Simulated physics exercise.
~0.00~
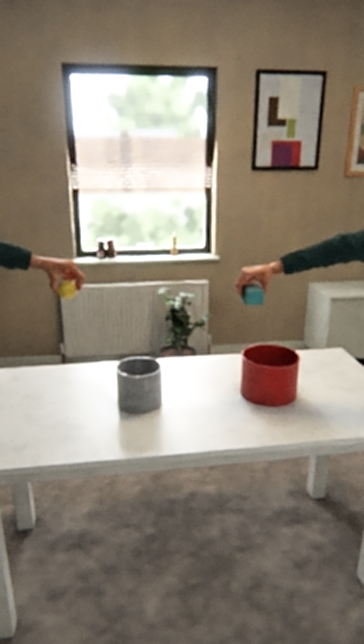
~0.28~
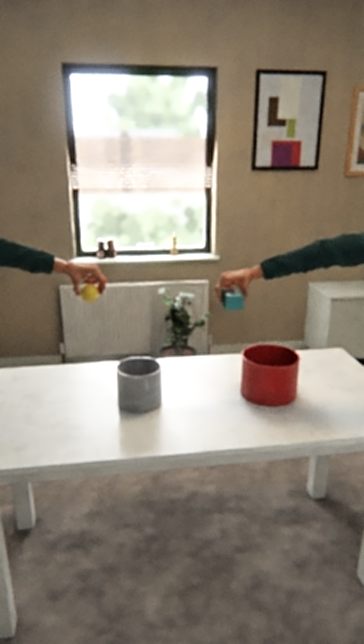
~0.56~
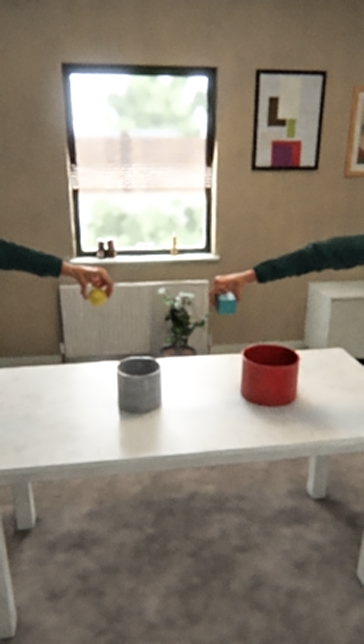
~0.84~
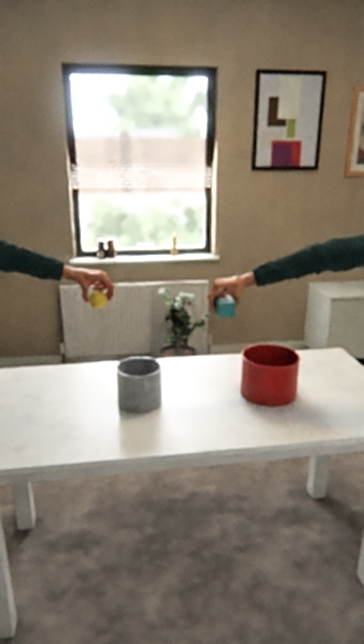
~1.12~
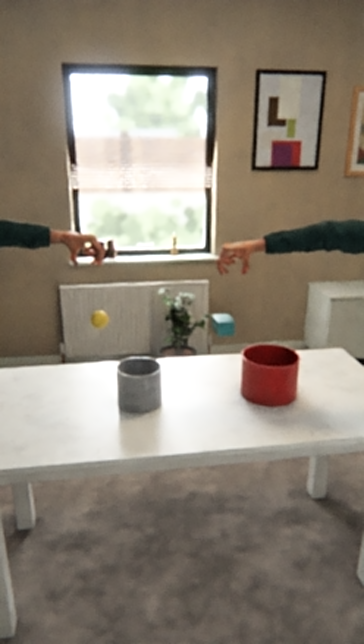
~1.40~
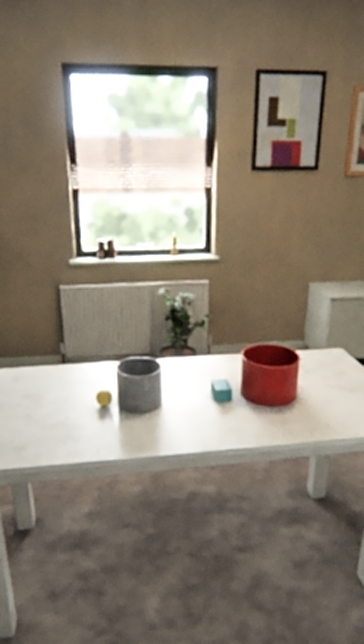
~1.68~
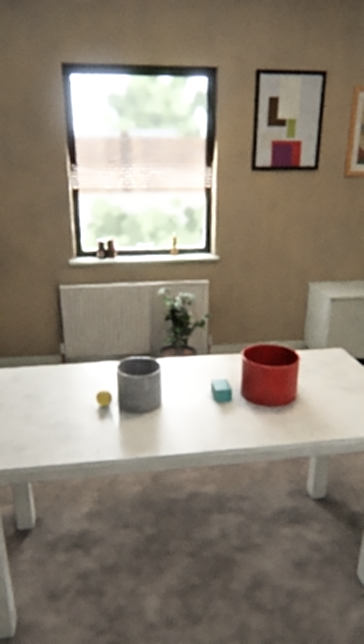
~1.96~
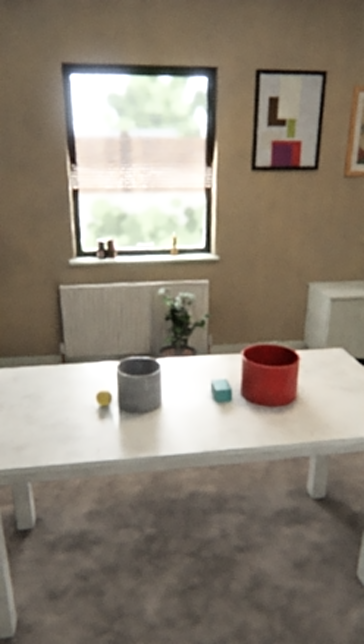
In a room with a bright window, a radiator and a potted plant, a still, front-on view shows a white table holding a grey bucket on the left and a larger red one on the right. Two hands reach in from opposite sides, the left holding a yellow lemon and the right a turquoise block. They move inward a little, pause, then let go and draw back as both things fall. The lemon lands on the table just left of the grey bucket, and the block lands just left of the red one. Both miss and lie still.
